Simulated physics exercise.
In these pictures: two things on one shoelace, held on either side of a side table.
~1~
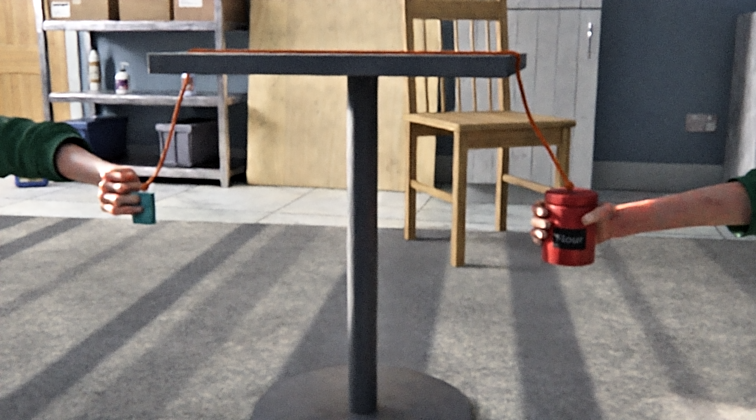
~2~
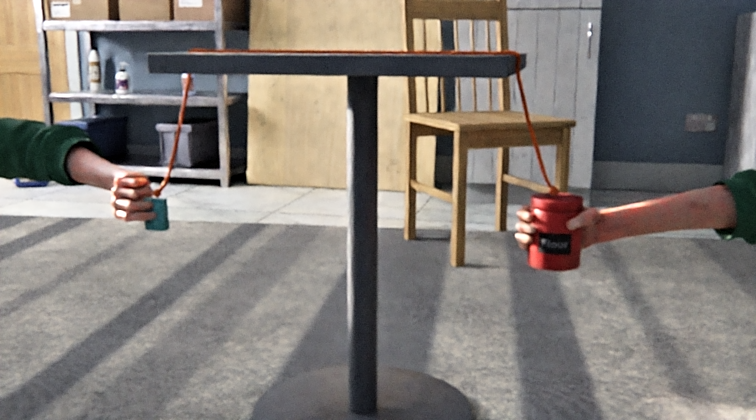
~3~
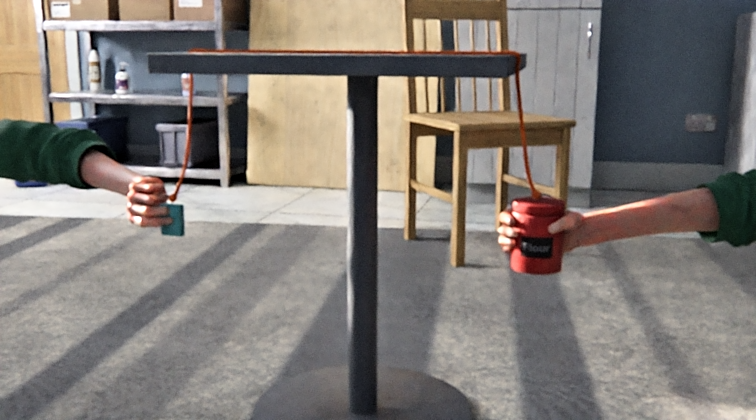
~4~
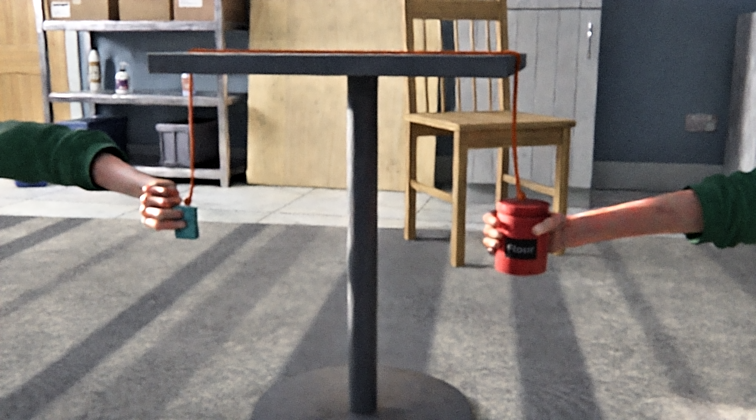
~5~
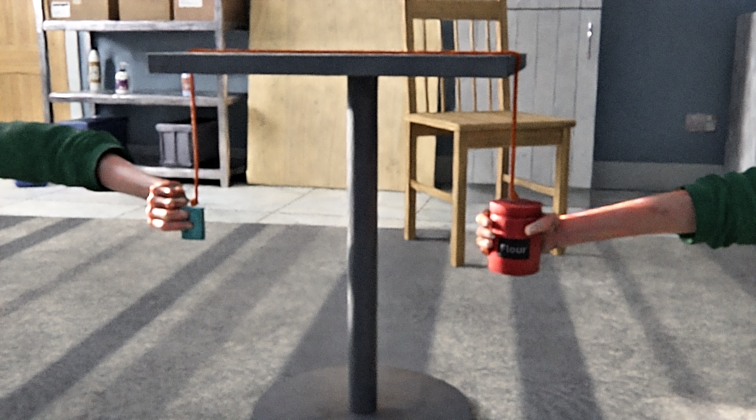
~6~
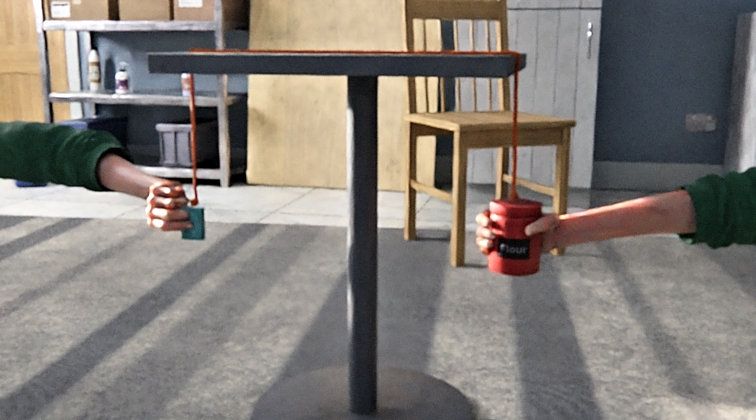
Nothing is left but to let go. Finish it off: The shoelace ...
The shoelace is dragged right.
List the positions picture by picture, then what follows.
The first frame shows left matchbox (144, 208); right jar (570, 226); shoelace over the top (335, 52).
The second frame shows left matchbox (156, 214); right jar (555, 231).
The third frame shows left matchbox (172, 220); right jar (537, 234).
The fourth frame shows left matchbox (186, 223); right jar (523, 236).
The fifth frame shows left matchbox (193, 223); right jar (515, 236).
The sixth frame shows left matchbox (193, 223); right jar (515, 236); shoelace over the top (335, 52).
Then, 0.40 s after the last picture, left matchbox pulled up onto the top; right jar down on the floor near (505, 406).
Then, 0.74 s after the last picture, left matchbox hanging as before; right jar down on the floor.
At rest, left matchbox down on the floor; right jar down on the floor. The shoelace runs down on the right.
